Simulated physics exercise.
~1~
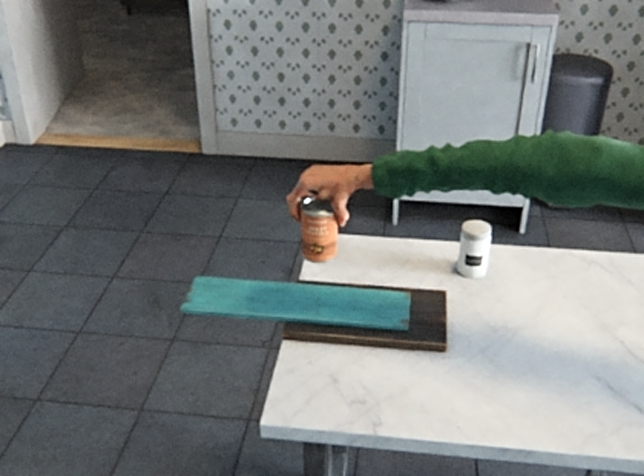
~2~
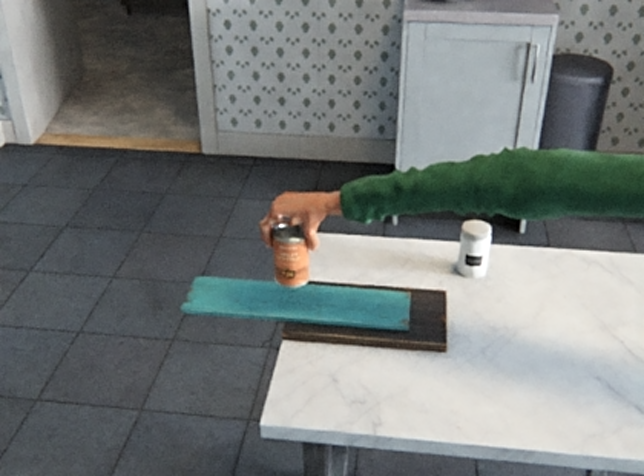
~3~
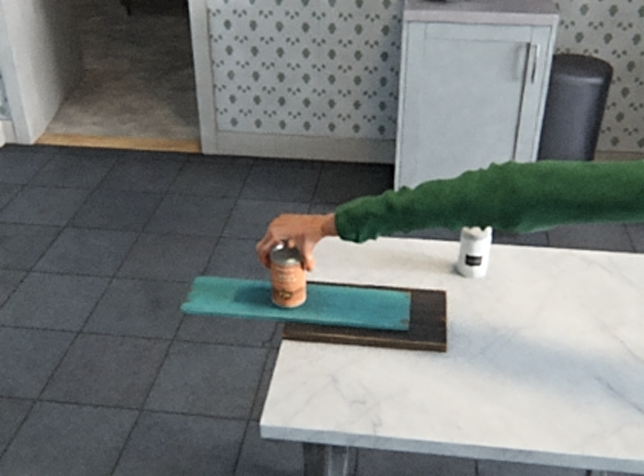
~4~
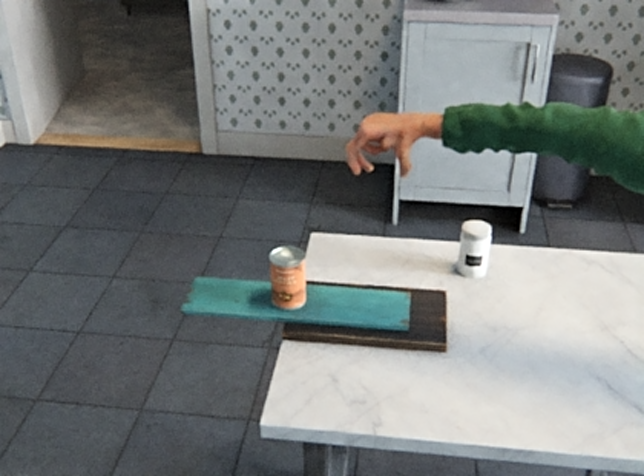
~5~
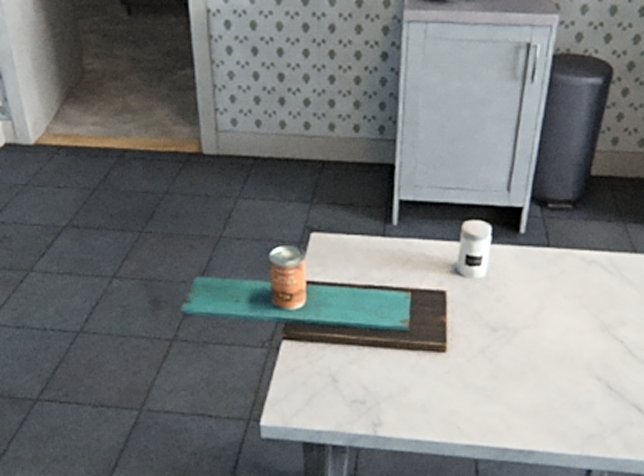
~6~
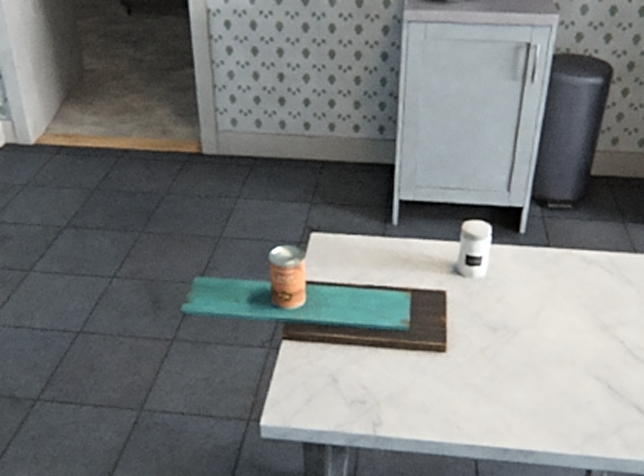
A hand sets an orange tin on an overhanging turquoise plank, which stays put.
